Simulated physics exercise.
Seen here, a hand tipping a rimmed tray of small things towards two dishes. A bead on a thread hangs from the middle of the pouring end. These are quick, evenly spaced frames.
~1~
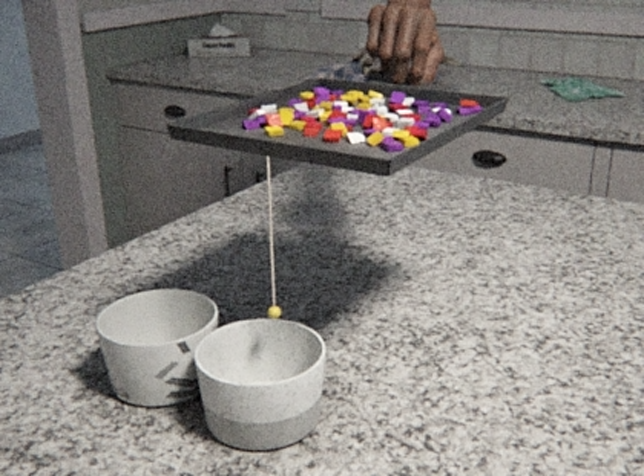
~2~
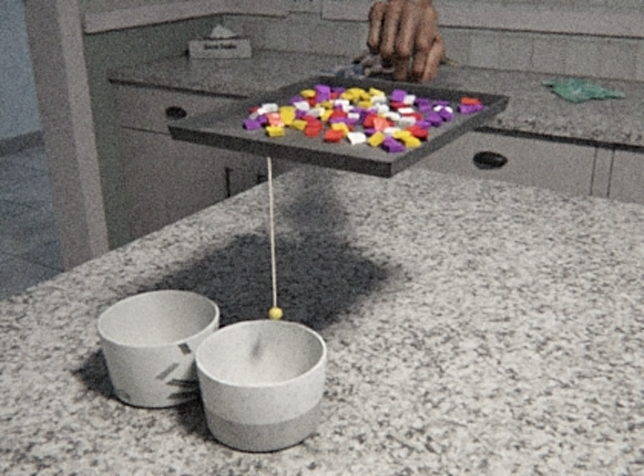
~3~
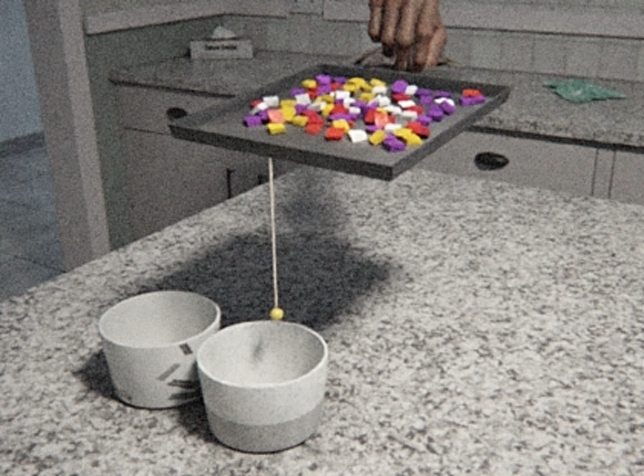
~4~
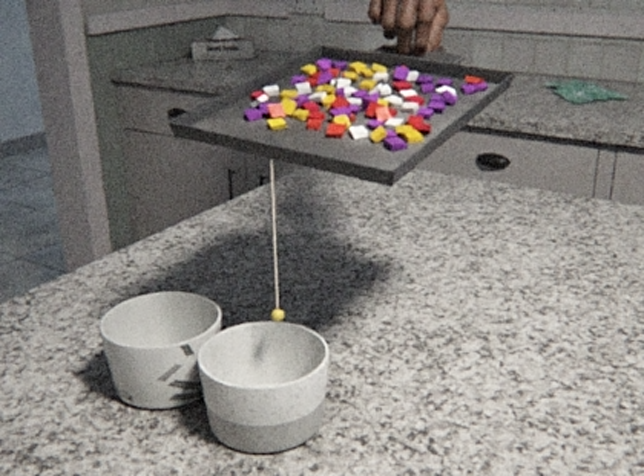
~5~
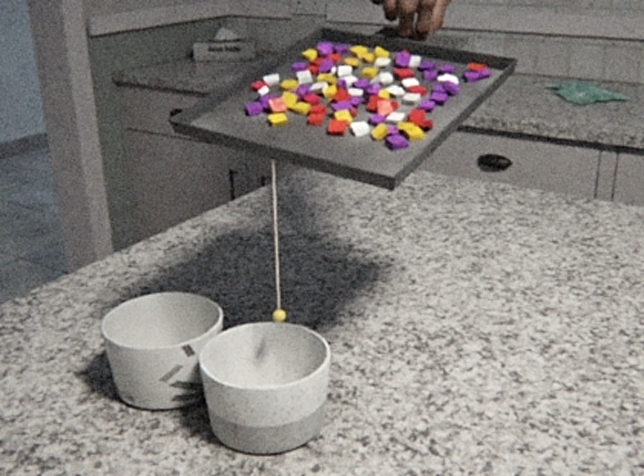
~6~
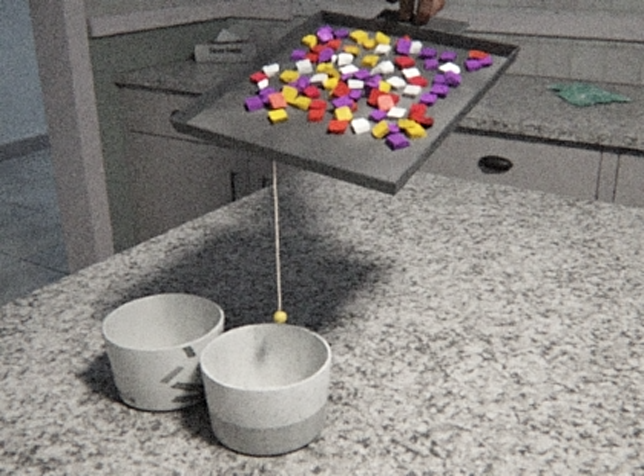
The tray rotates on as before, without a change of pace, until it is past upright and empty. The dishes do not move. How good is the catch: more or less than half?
Caught overall: Less than half.
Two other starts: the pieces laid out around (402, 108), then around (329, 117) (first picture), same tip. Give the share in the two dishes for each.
The first gives 10 %, the second 30 %.
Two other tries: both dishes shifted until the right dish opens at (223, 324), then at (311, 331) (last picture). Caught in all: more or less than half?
In turn: Below a half; under half.
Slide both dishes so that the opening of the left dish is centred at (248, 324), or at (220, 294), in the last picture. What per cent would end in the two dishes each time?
The first gives 60 %, the second 0 %.
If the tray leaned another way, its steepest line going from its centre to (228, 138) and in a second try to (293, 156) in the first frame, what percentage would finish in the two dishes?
Near 40 % and 50 %.
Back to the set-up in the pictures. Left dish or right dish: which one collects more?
The winner is the right-hand dish.
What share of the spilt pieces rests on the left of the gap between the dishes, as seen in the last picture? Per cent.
Roughly 10 in a hundred.
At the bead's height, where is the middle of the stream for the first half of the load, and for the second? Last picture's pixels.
Around (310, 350) and then (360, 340).
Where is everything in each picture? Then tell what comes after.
The first picture shows corners of the pouring end at (171, 124) and (388, 159), level; middle of the load at (351, 118), mosaic tiles; left dish at (117, 368); right dish at (221, 409); bead on its thread at (274, 313).
The second picture shows corners of the pouring end at (172, 124) and (389, 161), level; middle of the load at (352, 117).
The third picture shows corners of the pouring end at (172, 123) and (390, 164), tipped barely, lowest at the right corner; middle of the load at (353, 112).
The fourth picture shows corners of the pouring end at (173, 121) and (391, 170), tipped a little, lowest at the right corner; middle of the load at (354, 103).
The fifth picture shows corners of the pouring end at (174, 119) and (393, 175), tipped a little, lowest at the right corner; middle of the load at (355, 94).
The sixth picture shows corners of the pouring end at (174, 118) and (394, 181), tipped clearly, lowest at the right corner; middle of the load at (356, 86); left dish at (123, 372); right dish at (227, 413).
Soon after the last picture, tray tipped steeply; nearly all on the tray; a stray few in the air.
A little later, tray tipped right over; about two thirds on the tray; a small part in the right dish; about a quarter outside both; a stray few in the air.
Later still, tray tipped past a quarter turn; about a third in the right dish; about two thirds outside both.
At rest, tray tipped past a quarter turn; about a third in the right dish; none in the left dish; about two thirds outside both.
